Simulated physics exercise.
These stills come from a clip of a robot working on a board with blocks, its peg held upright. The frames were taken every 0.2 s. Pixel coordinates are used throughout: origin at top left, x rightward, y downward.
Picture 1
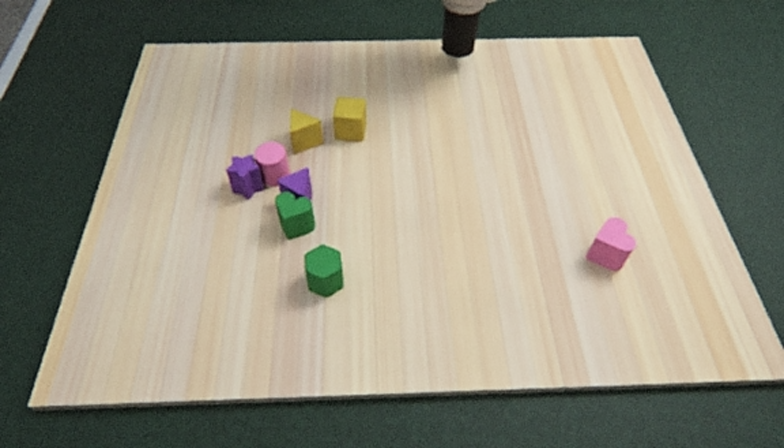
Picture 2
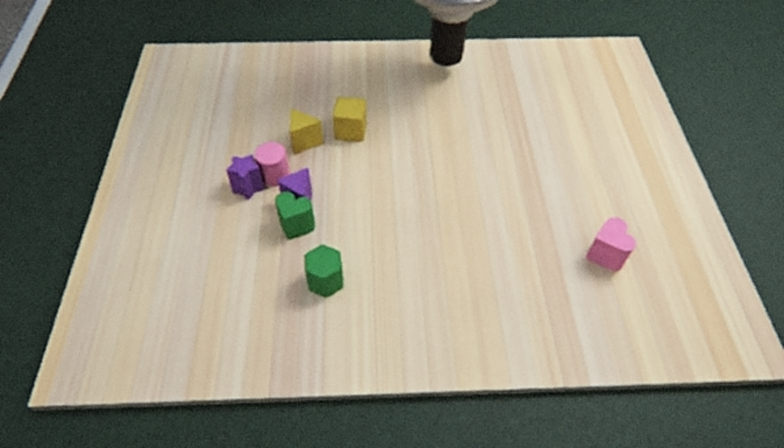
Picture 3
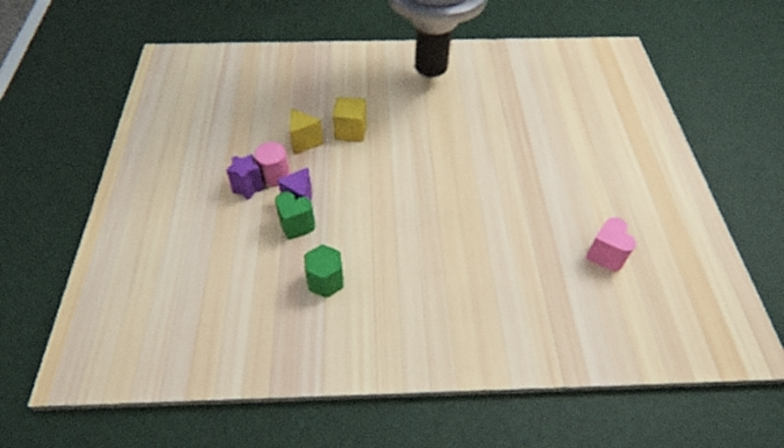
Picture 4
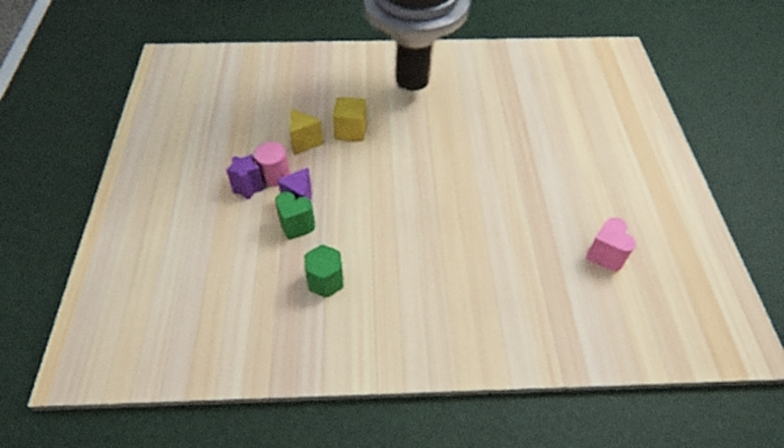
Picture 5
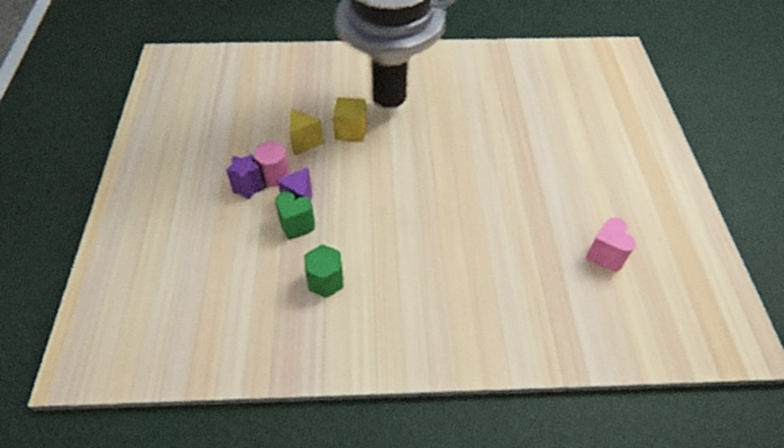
A robot arm with a dark peg moved from the top of the wooden board down and to the left, nearing the yellow square block, while all the colored blocks stayed still.
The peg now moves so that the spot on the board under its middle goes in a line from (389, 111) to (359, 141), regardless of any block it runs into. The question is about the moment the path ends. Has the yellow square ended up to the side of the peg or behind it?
The answer is no.
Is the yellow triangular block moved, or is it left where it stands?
Gets moved.
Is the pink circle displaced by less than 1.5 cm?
Yes, that is what happens.
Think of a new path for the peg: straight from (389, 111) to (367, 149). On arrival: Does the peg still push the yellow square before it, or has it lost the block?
At that point it is off to one side or behind.
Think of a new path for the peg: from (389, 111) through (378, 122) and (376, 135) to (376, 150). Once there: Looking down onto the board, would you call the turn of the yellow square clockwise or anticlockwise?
Bird's-eye view: Clockwise.
The first path, step by step. Halfway along, peg (374, 111); yellow square (338, 114).
At the end, peg (358, 127); pink circle not moved; yellow triangular block (290, 123), turned 50° clockwise; yellow square (321, 129).
